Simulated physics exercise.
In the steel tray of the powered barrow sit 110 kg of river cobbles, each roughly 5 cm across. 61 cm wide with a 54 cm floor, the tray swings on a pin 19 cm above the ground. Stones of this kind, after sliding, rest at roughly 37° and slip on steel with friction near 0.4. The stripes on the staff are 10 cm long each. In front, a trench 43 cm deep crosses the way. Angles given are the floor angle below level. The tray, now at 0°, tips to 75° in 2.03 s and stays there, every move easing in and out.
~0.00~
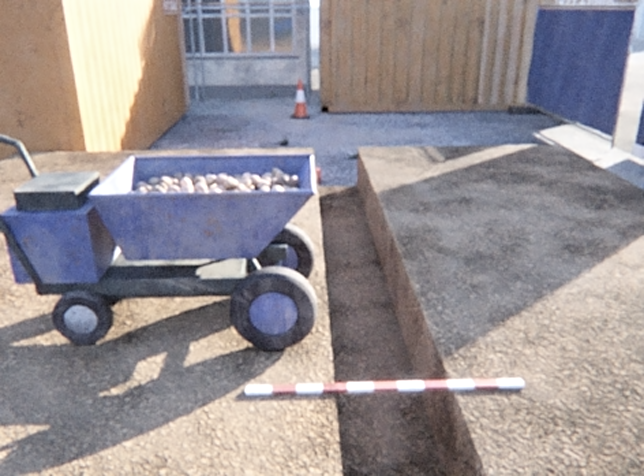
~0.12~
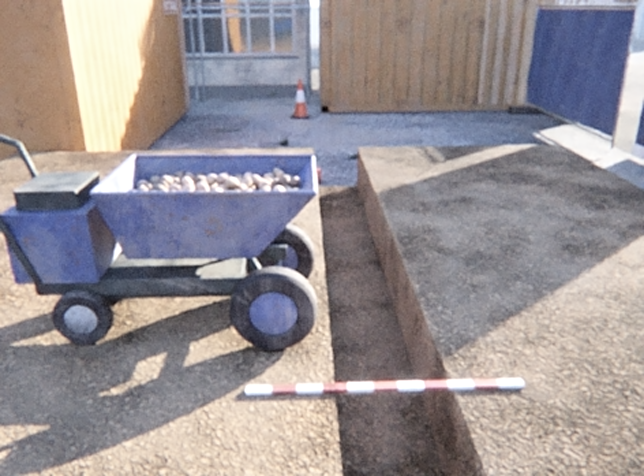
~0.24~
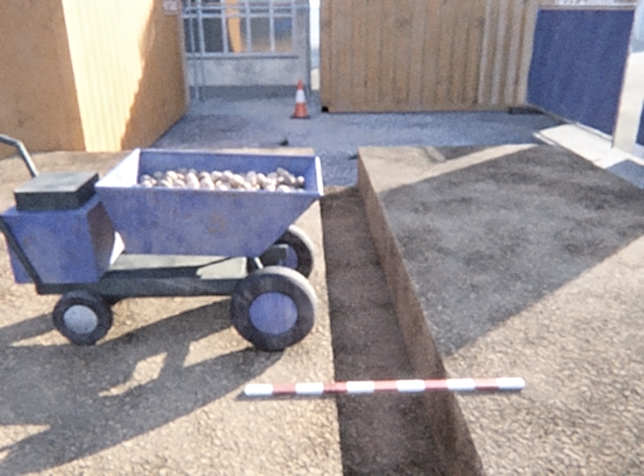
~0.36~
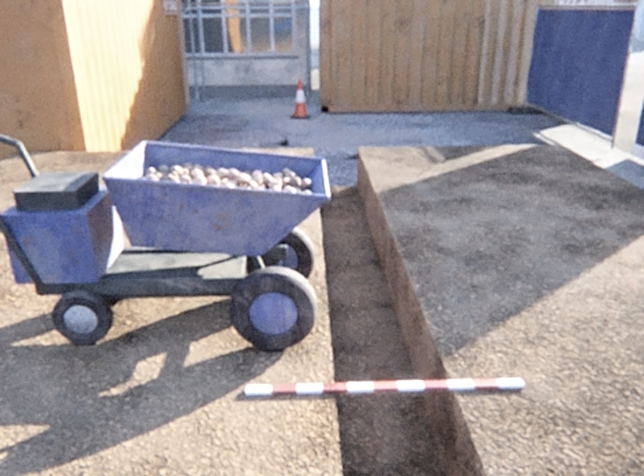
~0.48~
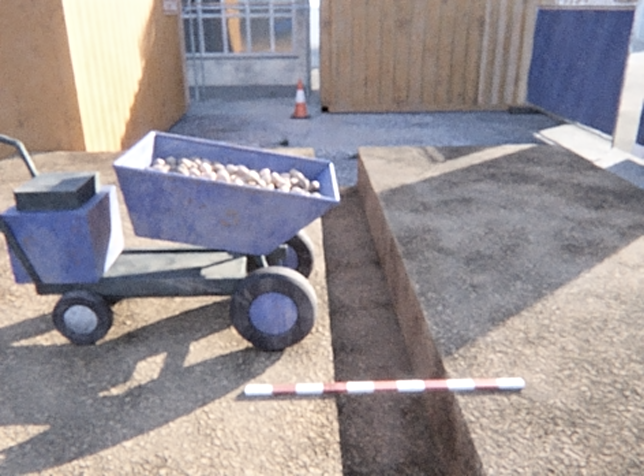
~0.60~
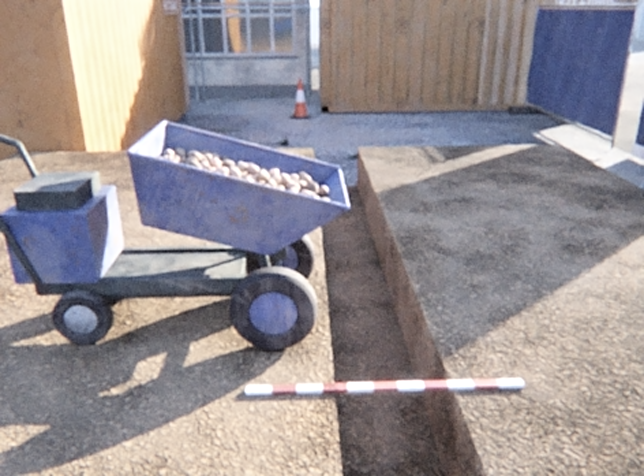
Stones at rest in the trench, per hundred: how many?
Approx. 49 %.
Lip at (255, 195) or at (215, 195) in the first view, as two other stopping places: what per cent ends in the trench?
Around 100% for the first place and 100% for the second.
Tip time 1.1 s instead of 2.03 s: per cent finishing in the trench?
45 %.
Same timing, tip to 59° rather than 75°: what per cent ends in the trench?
It would be close to 50 percent.
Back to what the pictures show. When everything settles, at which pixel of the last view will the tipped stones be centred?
The resting stones are centred at roughly (431, 310).
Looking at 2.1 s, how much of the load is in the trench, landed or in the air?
Approx. 25 % of the load.
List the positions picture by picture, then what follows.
The tray is at 0°, its lip at (314, 193); the top of the load is at (238, 182), in the first picture.
The tray is at 1°, its lip at (316, 193); the top of the load is at (239, 182); the stones move at 0.1 m/s on average, in the second picture.
The tray is at 3°, its lip at (321, 195); the top of the load is at (219, 180); the stones move at 0.2 m/s on average, in the third picture.
Lip at (329, 198), floor tilted 6°, highest stones at (192, 174); the stones move at 0.3 m/s on average, in the fourth picture.
Lip at (338, 202), floor tilted 11°, highest stones at (175, 169); the stones move at 0.4 m/s on average, in the fifth picture.
Lip at (349, 209), floor tilted 16°, highest stones at (178, 160); the stones move at 0.4 m/s on average, in the sixth picture.
After 1.5 s the floor is at 63°; 99 % in the tray, 1 % in the trench; the foremost stones are at (404, 253).
After 2.1 s the floor is at 75°; 30 % in the tray, 26 % in the trench, 43 % past the trench; the foremost stones are at (560, 315).
After 2.5 s the floor is at 75°; 7 % in the tray, 40 % in the trench, 53 % past the trench; the foremost stones are at (620, 318).
After 4.4 s the floor is at 75°; 0 % in the tray, 49 % in the trench, 51 % past the trench; the foremost stones are past the picture's edge.
